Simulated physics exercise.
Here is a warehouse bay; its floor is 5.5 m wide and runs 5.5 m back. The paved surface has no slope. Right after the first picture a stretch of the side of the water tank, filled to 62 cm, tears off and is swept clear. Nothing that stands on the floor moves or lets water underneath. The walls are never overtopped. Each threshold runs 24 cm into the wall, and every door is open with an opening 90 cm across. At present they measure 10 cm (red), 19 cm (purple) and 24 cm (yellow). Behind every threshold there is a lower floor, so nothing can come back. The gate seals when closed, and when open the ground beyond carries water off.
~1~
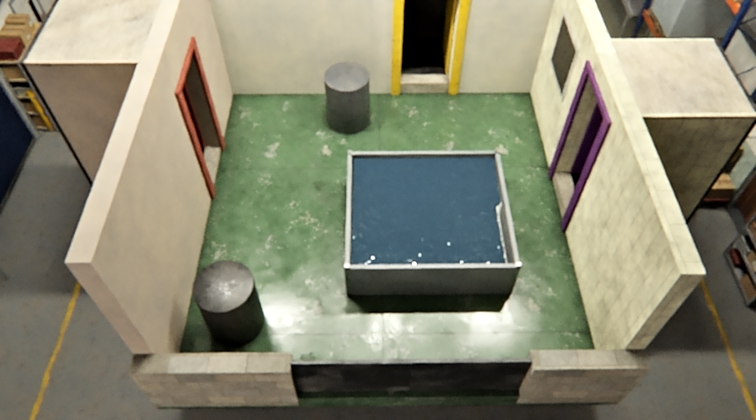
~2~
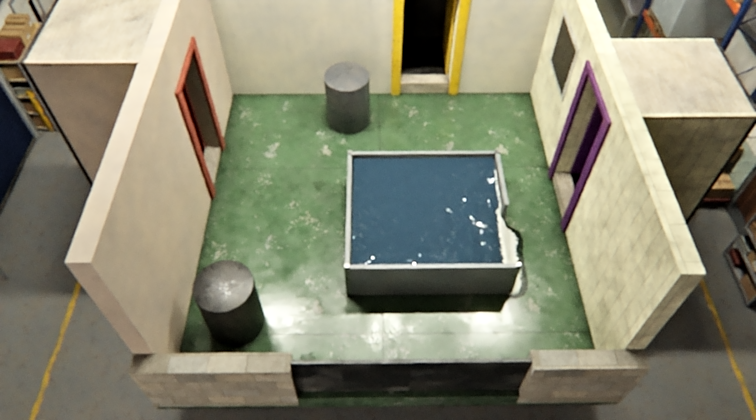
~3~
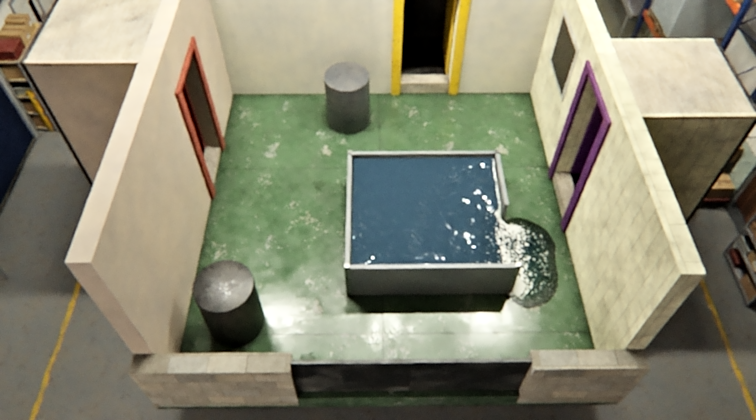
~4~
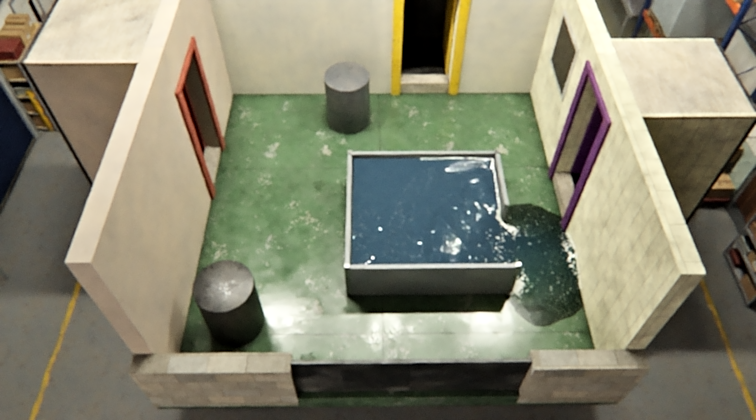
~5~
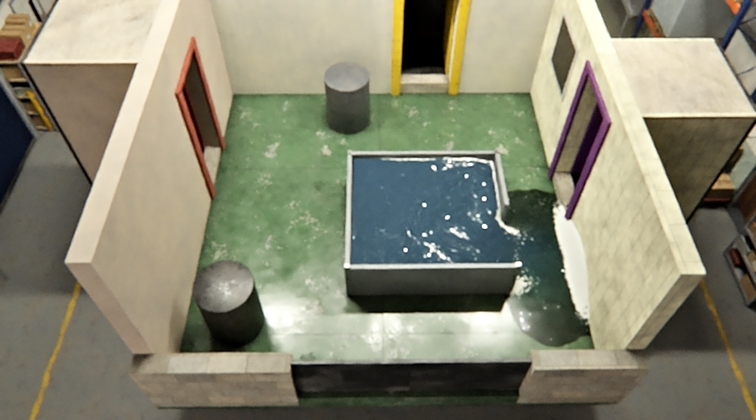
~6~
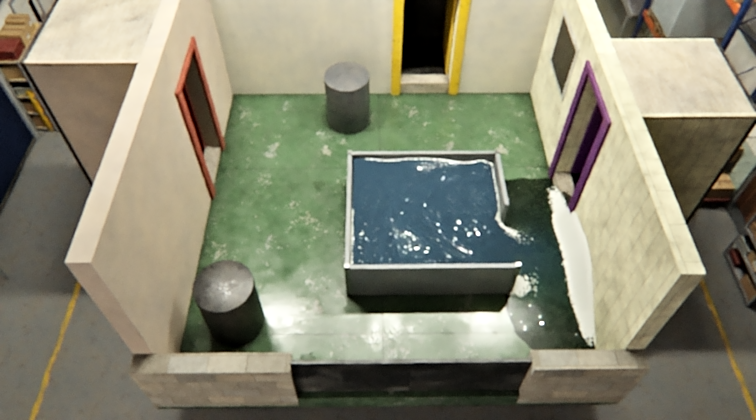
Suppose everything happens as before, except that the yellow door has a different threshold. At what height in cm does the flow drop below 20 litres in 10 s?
9 cm.
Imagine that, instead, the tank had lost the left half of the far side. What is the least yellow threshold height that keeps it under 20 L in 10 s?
With that break, close to 28 cm.
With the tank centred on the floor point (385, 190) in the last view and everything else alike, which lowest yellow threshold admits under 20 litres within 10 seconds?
7.0 cm, give or take.
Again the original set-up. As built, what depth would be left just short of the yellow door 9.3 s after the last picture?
About 11.5 centimetres.
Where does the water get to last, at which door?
The red door.
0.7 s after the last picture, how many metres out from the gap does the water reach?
Around 3.0 m from the gap.
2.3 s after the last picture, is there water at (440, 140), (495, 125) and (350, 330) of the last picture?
Okay, in order that's got wet, got wet and finally got wet.
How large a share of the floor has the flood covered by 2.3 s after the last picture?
I'd say near 50 percent.
Then, 0.7 s after the last picture water covers 15 % of the floor, deepest (55 cm) near (596, 377); it has not reached the yellow door.
Then, 2.3 s after the last picture water covers 50 % of the floor, deepest (34 cm) near (596, 377); 15 cm at the yellow door, 0 litres in over its 24 cm threshold.
Then, 9.3 s after the last picture water covers 100 % of the floor, deepest (16 cm) near (360, 178); 12 cm at the yellow door, 0 litres in over its 24 cm threshold.
At the yellow door as built, the water peaked near 17 cm, 2.1 s after the last picture.
Run again over the same 10 s with other heights there, 31 litres in over 8 cm, 8 litres over 11 cm. The limit of 20 litres is kept from about 9 cm up.
